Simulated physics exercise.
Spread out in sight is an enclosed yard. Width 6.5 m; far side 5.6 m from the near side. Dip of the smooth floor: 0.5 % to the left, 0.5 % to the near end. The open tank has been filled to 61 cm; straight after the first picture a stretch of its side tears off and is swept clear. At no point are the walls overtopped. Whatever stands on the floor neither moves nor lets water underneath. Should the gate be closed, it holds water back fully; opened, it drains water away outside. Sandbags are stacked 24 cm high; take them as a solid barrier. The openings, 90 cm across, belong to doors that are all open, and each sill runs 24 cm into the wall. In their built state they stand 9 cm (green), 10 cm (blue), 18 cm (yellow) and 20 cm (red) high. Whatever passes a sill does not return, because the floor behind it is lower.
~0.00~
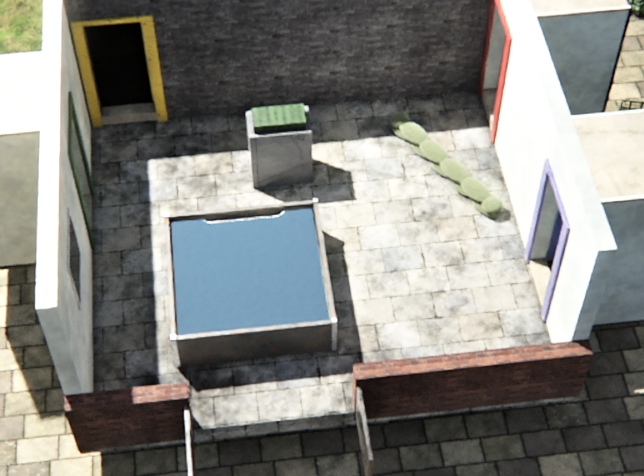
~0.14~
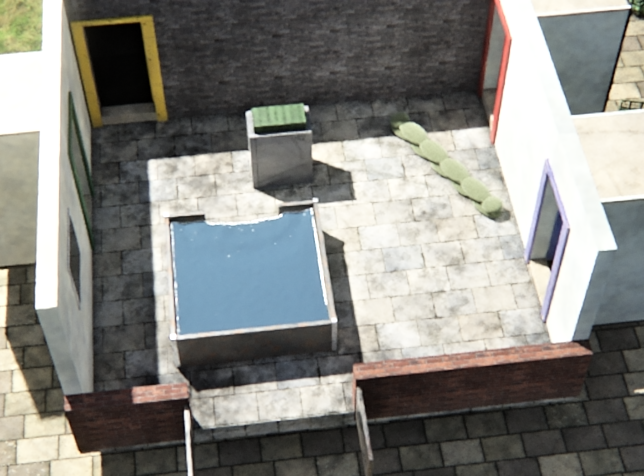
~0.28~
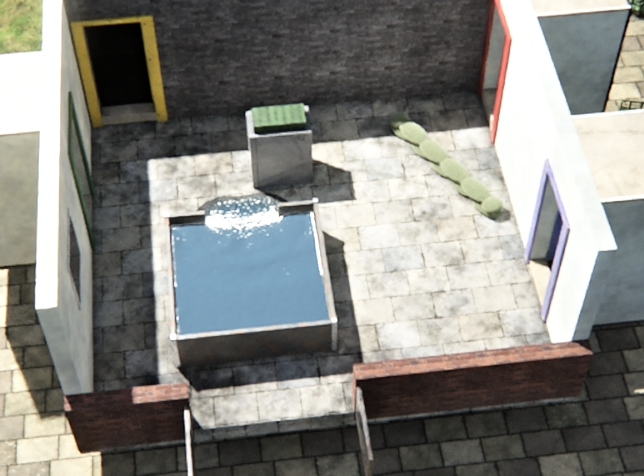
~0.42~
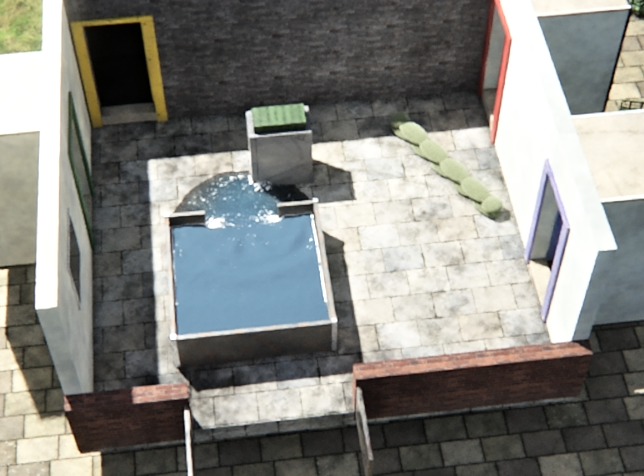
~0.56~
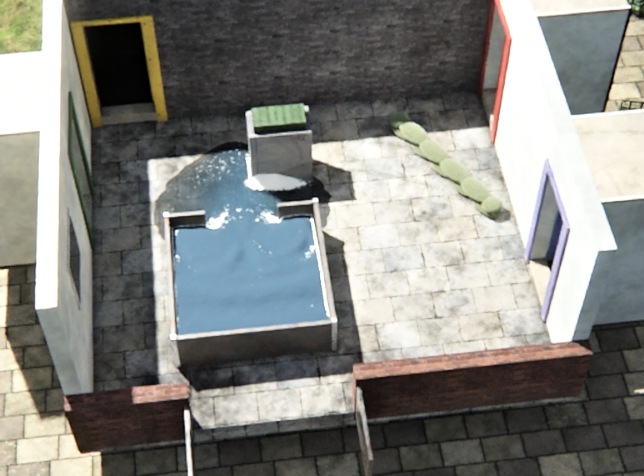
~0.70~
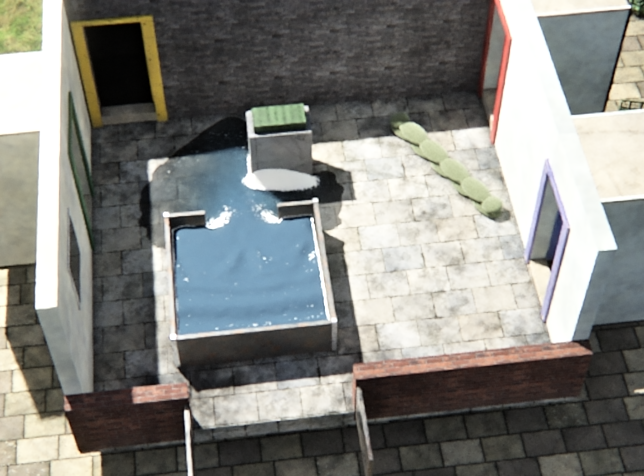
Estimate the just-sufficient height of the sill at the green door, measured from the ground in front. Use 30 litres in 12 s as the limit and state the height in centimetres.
I would say 5.5 cm.
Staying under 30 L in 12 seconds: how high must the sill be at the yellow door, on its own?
About 21 cm at yellow.
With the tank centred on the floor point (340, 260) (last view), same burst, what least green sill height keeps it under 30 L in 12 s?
Roughly 11.5 cm is needed.
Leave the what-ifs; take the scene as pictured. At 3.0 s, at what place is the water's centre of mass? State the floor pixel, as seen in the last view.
Around (245, 233).
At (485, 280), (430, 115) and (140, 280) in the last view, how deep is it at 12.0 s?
Ordered as asked: 7, 6, 9 cm.
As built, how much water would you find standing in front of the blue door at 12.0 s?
Depth: Near 7.0 cm.
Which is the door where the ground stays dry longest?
That would be the red door.
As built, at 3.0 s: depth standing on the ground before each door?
Depths in cm: Green 10, blue 6, yellow 27, red 0.
After 1.4 s water covers 25 % of the floor, deepest (40 cm) near (254, 195); it has not reached the green door.
After 3.0 s water covers 50 % of the floor, deepest (33 cm) near (92, 126); 10 cm at the green door, 0 litres in over its 9 cm sill.
After 12.0 s water covers 95 % of the floor, deepest (12 cm) near (95, 425); 6 cm at the green door, 4 litres in over its 9 cm sill.
At the green door as built, the water arrived by 1.8 s and peaked near 10 cm at 3.0 s.
Run again over the same 12 s with other heights there, 50 litres in over 4.5 cm, 20 litres over 6.5 cm. The limit of 30 litres is kept from about 5.5 cm up.
